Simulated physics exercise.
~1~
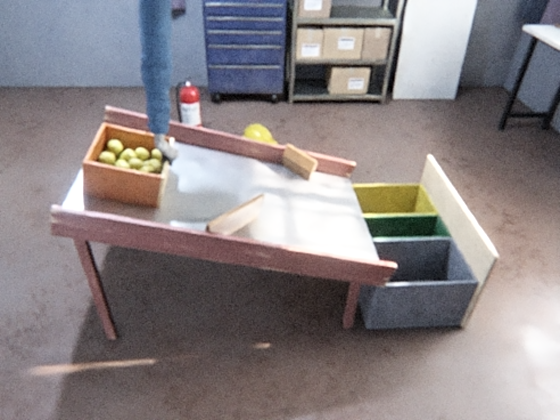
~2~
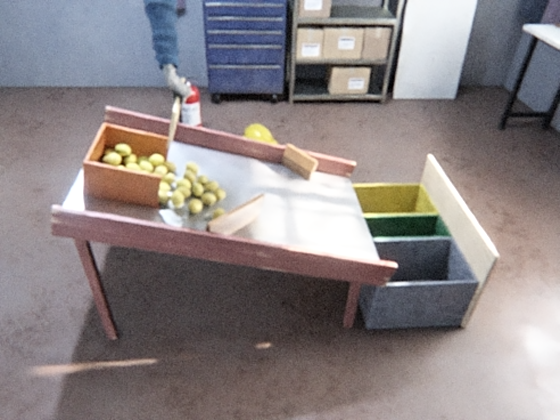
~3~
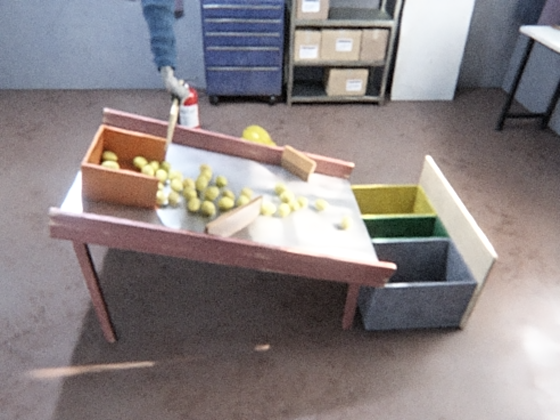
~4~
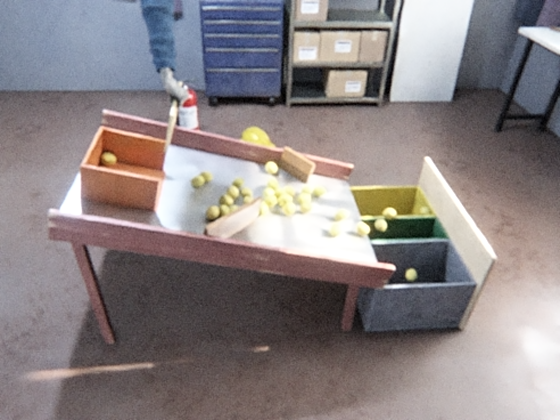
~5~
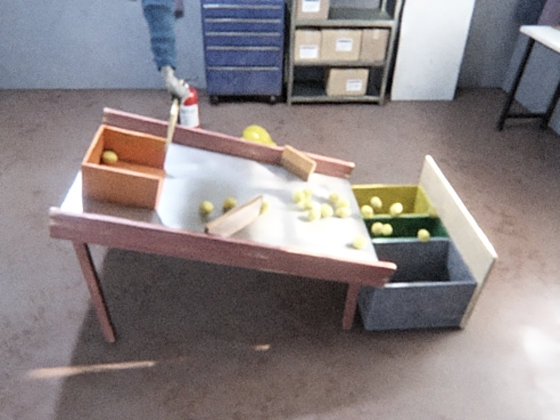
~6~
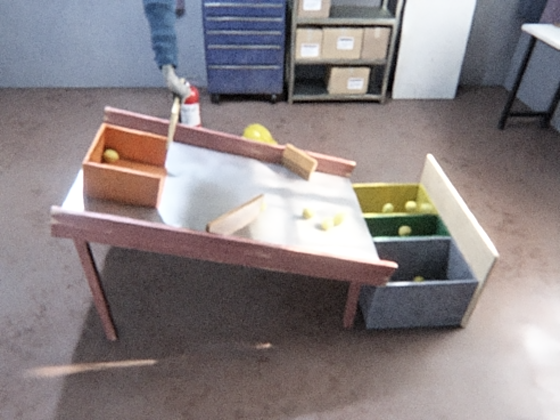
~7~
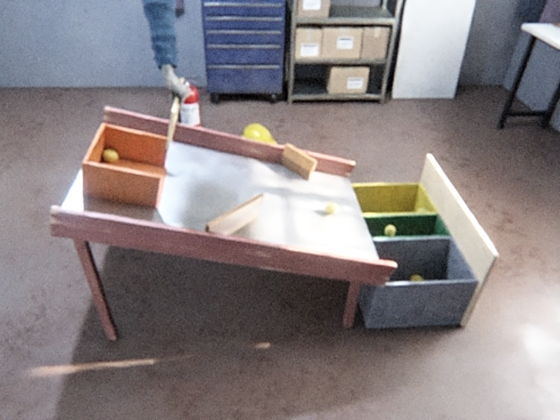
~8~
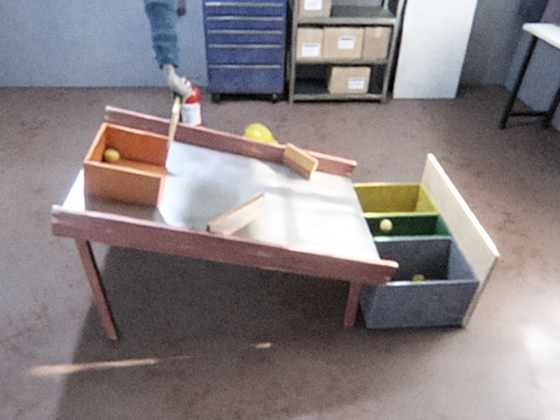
A hand lifts the gate and lemons roll down the table into three bins.
